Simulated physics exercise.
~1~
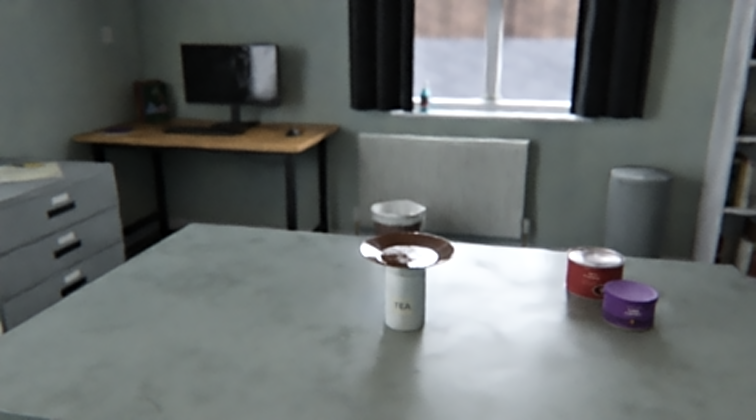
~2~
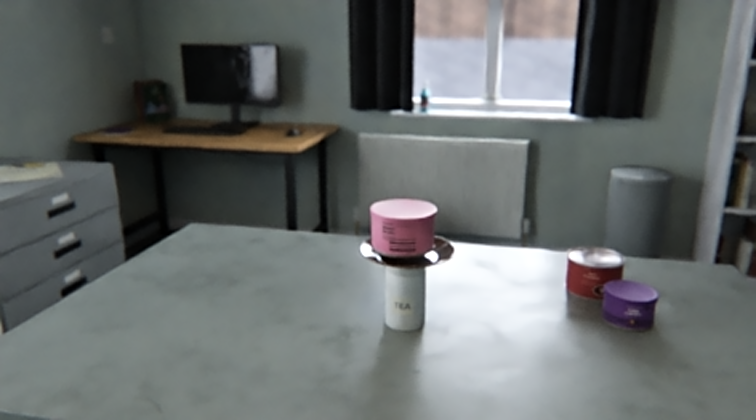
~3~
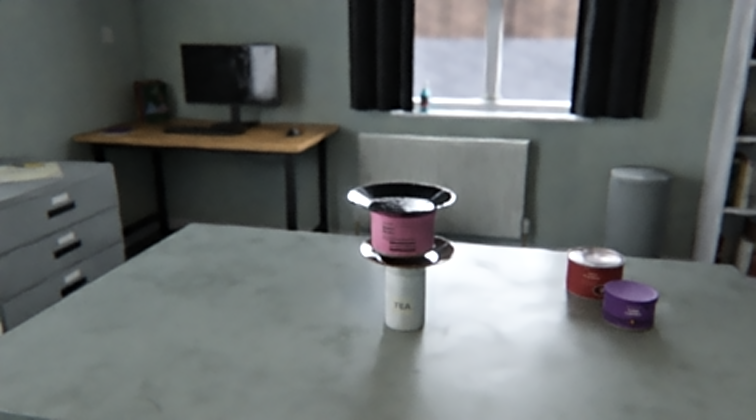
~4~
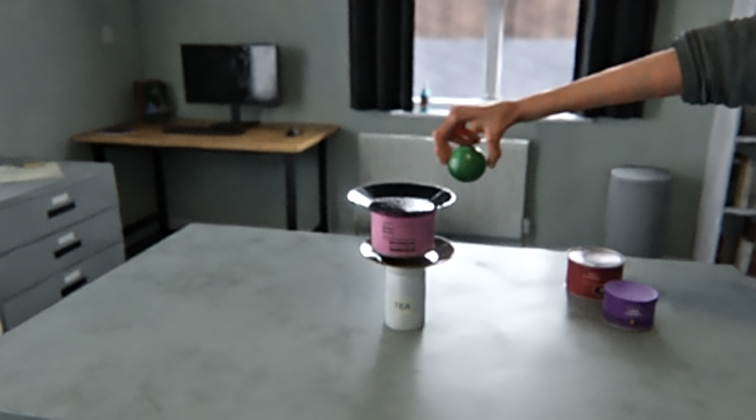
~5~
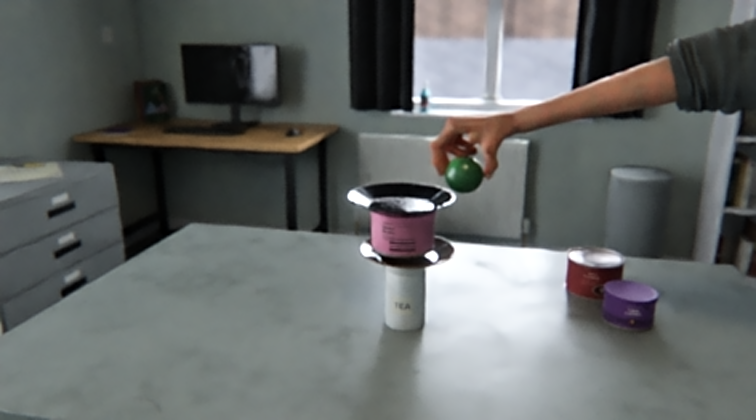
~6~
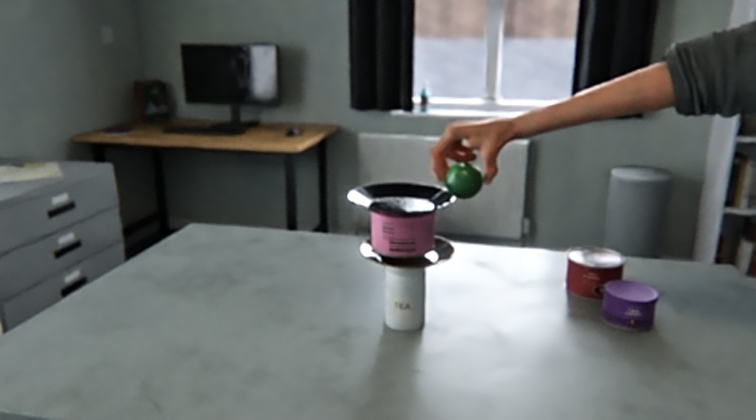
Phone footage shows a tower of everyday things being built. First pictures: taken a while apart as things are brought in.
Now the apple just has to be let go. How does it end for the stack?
It ends with the stack collapsed.
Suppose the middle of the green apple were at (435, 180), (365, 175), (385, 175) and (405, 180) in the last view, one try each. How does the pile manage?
Going through the four cases in order, the pile stands firm, then stands firm, then stands firm, and finally stands firm.
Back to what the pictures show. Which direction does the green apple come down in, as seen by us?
That would be the viewer's right.
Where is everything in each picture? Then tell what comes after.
The last thing is not in view yet; purple tub (629, 305), in the first picture.
The last thing is not in view yet; pink tub (403, 228), in the second picture.
The last thing is not in view yet; red tub (594, 273), in the third picture.
Still above its spot; green apple (467, 164); purple tub (629, 305), in the fourth picture.
Still above its spot; green apple (464, 175); pink tub (403, 228), in the fifth picture.
In place under the hand; green apple (464, 181); red tub (594, 273), in the sixth picture.
Then, 0.40 s later than the last frame, green apple now fallen.
Then, 0.70 s later than the last frame, nothing new.
When it is over, fallen, green apple; the other 6 as before. End places, in pixels of the last picture, green apple near (508, 313). The pile comes apart.
